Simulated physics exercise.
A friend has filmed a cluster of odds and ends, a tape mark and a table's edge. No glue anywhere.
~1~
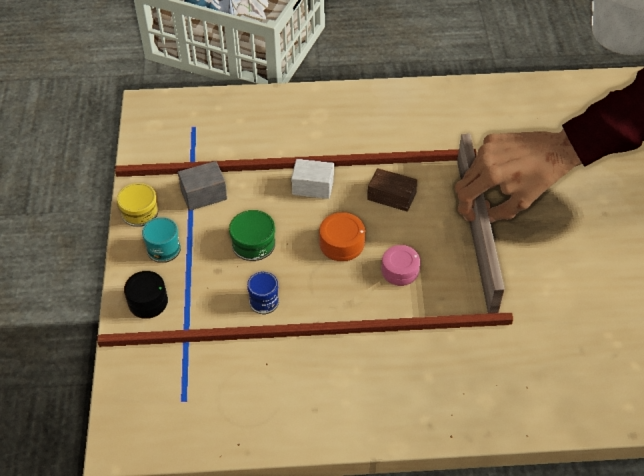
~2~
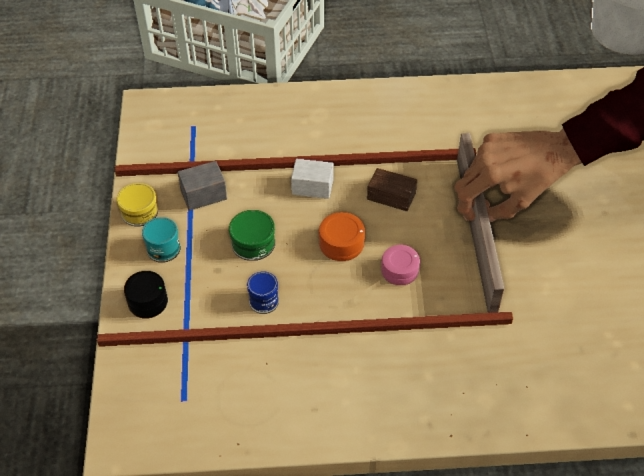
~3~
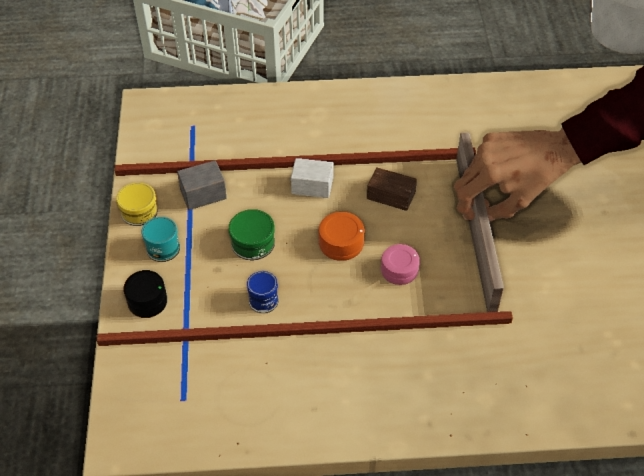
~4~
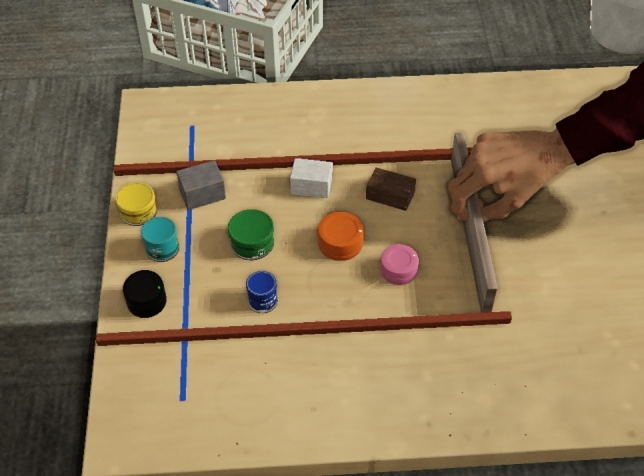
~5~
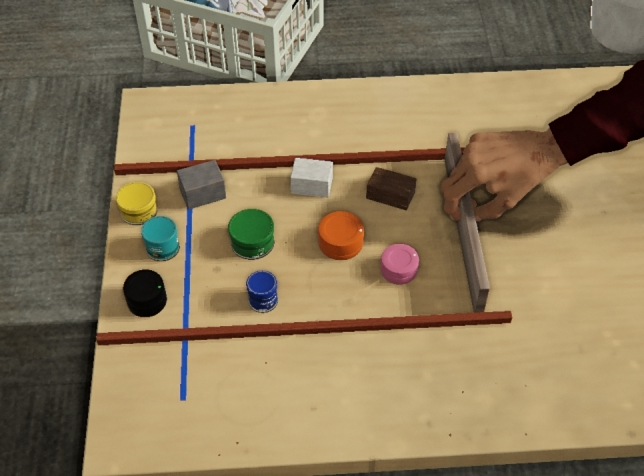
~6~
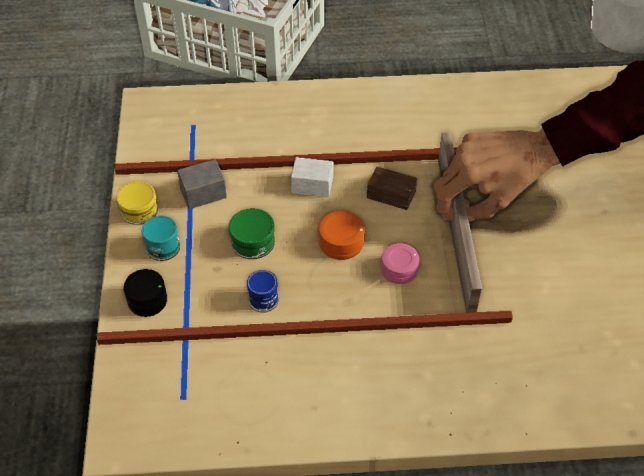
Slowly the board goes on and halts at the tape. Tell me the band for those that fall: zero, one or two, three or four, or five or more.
In the end the number that fall off is one or two.
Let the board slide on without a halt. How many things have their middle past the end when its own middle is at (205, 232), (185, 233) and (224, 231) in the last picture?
Past the end: 1, 2 and 0.
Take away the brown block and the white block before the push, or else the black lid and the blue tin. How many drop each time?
1 in the first case, 2 in the second.
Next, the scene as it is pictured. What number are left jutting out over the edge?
1 of them.
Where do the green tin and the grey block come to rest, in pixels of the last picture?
About (123, 232), and the other about (142, 184).
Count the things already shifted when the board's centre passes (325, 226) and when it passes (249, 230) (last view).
The counts are 4 and 8.
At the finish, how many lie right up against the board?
That makes 5.
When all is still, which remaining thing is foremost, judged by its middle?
That is the green tin.
Early on, none off yet; yellow pot at rest near (138, 203); black lid at rest near (146, 293); turquoise tin at rest near (161, 238).
A while later, none off yet; yellow pot at rest near (138, 203); black lid at rest near (146, 293); turquoise tin travelled about its own width near (126, 239).
Finally, the number that fall off is one or two; lost, turquoise tin and yellow pot.
